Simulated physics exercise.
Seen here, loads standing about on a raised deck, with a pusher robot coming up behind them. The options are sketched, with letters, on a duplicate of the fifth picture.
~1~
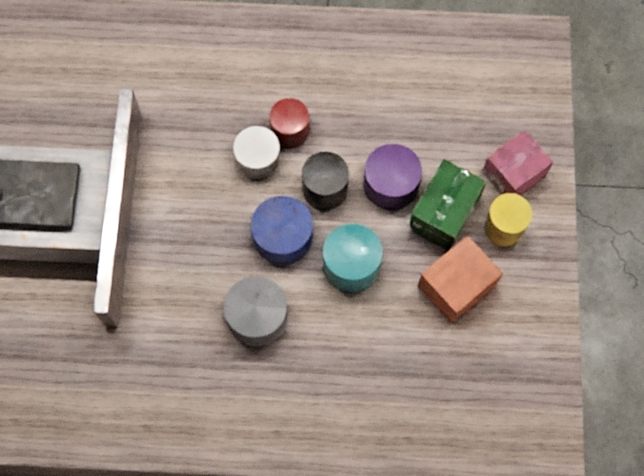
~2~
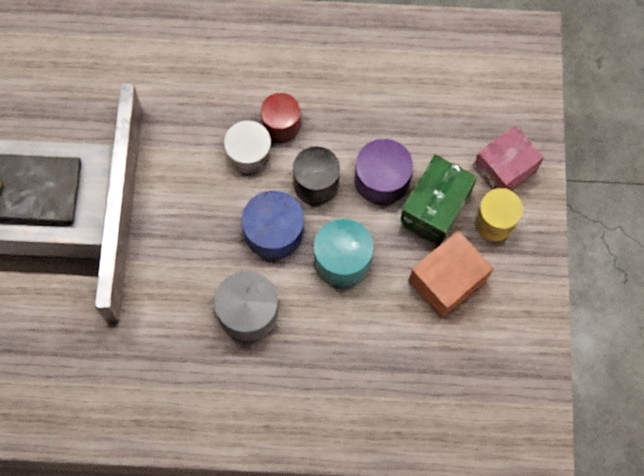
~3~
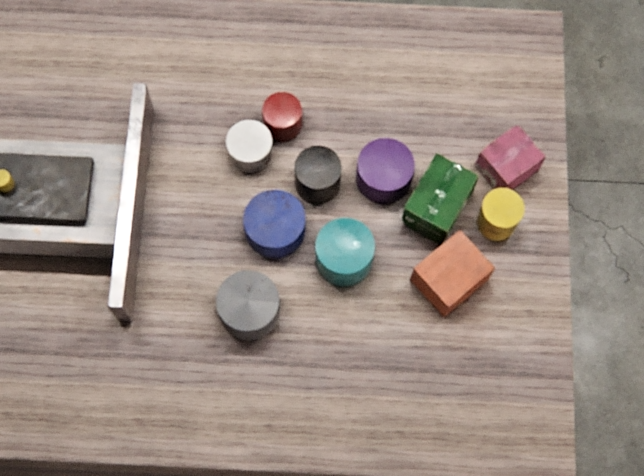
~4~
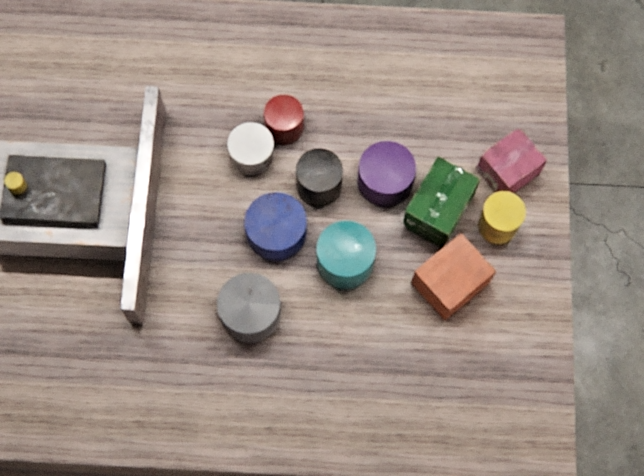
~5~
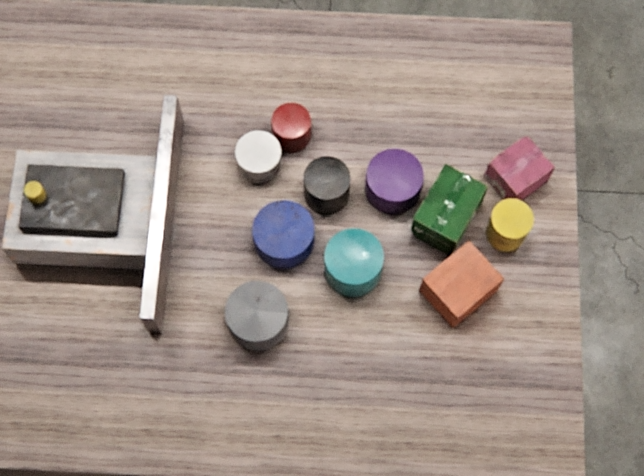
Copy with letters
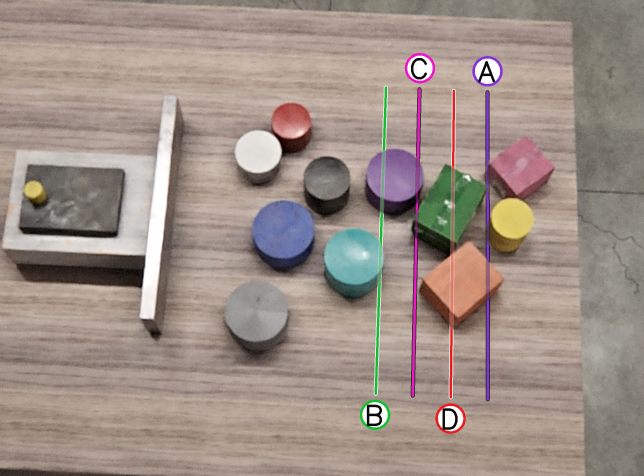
Pusher robot with an upright metal blade edging slowly right across a wooden deck toward a still cluster of coloured loads.
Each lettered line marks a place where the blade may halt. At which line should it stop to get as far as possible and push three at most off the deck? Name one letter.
The farthest such stop is A.
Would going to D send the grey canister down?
No.
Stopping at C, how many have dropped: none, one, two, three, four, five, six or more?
By then, none.
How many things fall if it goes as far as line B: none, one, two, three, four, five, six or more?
By then, none.
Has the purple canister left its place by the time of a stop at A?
Yes.
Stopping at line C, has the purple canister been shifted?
Yes.
On the copy, A at (488, 238); B at (381, 233); C at (416, 235); D at (452, 237).
On A. First, robot (198, 205); red canister (312, 118); grey canister (310, 319).
Then, robot (316, 210); pink parcel (529, 171); yellow pail (525, 238).
Finally, robot (410, 215); yellow pail over the edge; pink parcel over the edge; two fallen.
By contrast, B is within the limit but short; C is within the limit but short; D is within the limit but short.
